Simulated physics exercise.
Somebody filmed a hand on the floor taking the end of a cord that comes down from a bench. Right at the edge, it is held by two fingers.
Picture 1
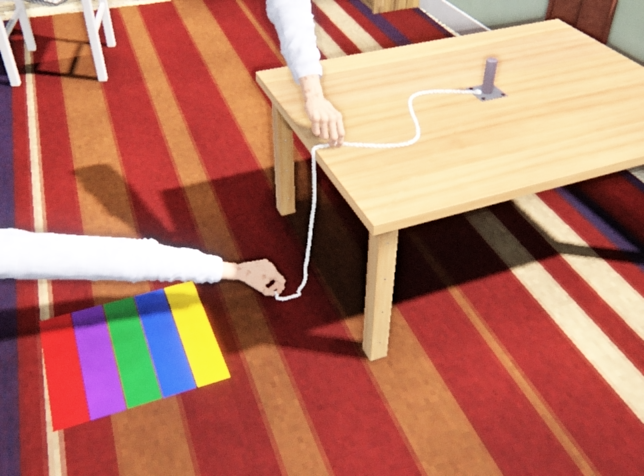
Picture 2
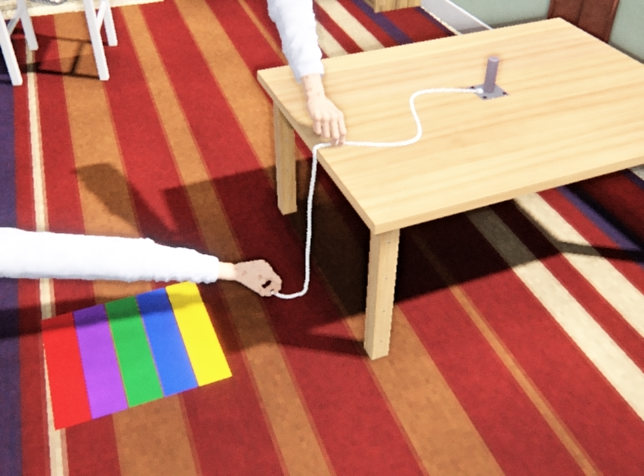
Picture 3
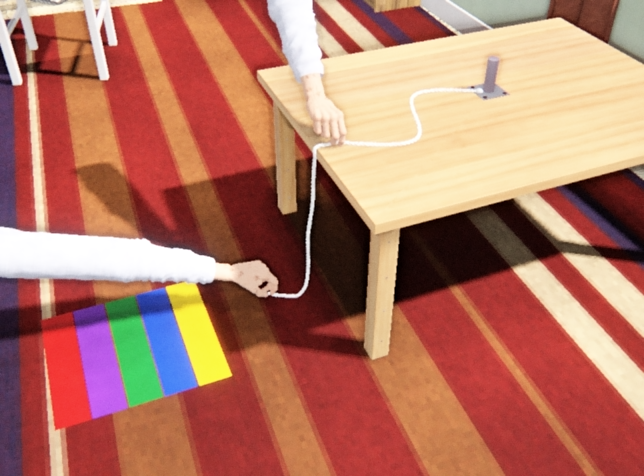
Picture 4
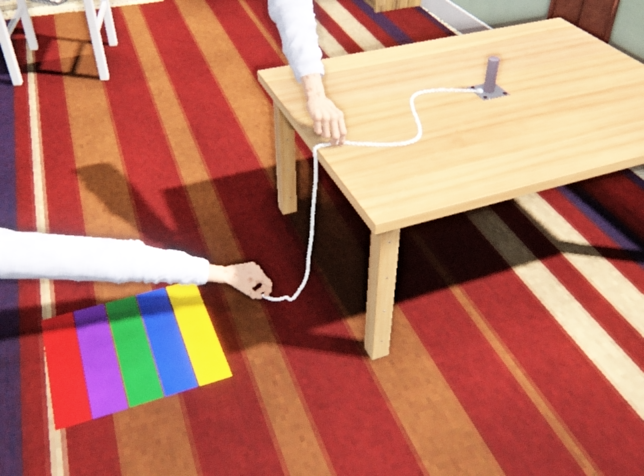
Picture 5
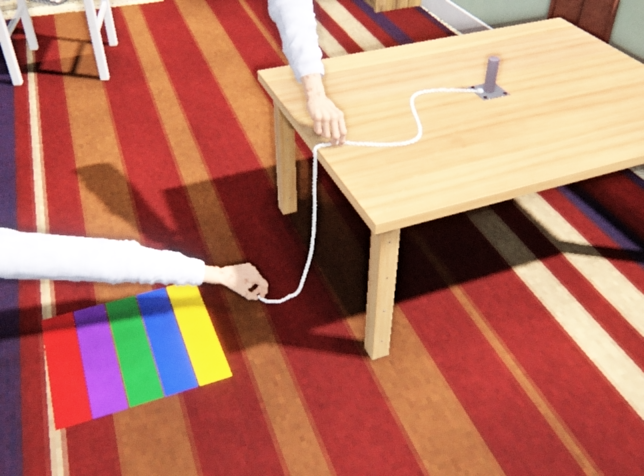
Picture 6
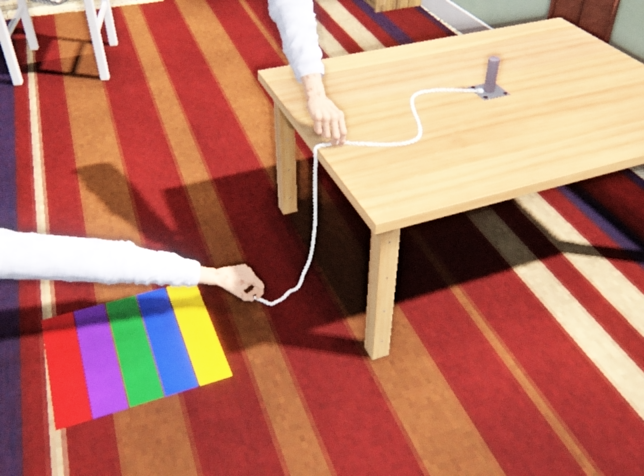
At first, a hand near the floor grips the end of a white cord that hangs from a wooden table, where another hand pinches it at the edge. The lower hand then moves slightly left toward the colourful striped sheet, drawing the cord's end along, while the upper hand stays still.
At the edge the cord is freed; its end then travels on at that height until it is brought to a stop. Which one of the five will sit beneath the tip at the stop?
The purple strip will.
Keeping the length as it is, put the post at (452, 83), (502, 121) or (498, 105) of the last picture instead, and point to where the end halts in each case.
Places per try: (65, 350); (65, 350); (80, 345).
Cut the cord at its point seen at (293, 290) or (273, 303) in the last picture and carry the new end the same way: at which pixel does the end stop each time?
The pixels are close to (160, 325) and (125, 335), one per try.
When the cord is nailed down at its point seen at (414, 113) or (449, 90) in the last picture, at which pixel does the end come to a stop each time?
Respectively, (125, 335) and (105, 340).
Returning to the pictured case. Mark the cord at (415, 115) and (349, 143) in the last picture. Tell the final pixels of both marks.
At (391, 121), then (293, 167).
Soon after, end near (162, 323); over blue.
After that, end near (120, 335); over green.
At the stop, end near (95, 342); over purple. The purple one.
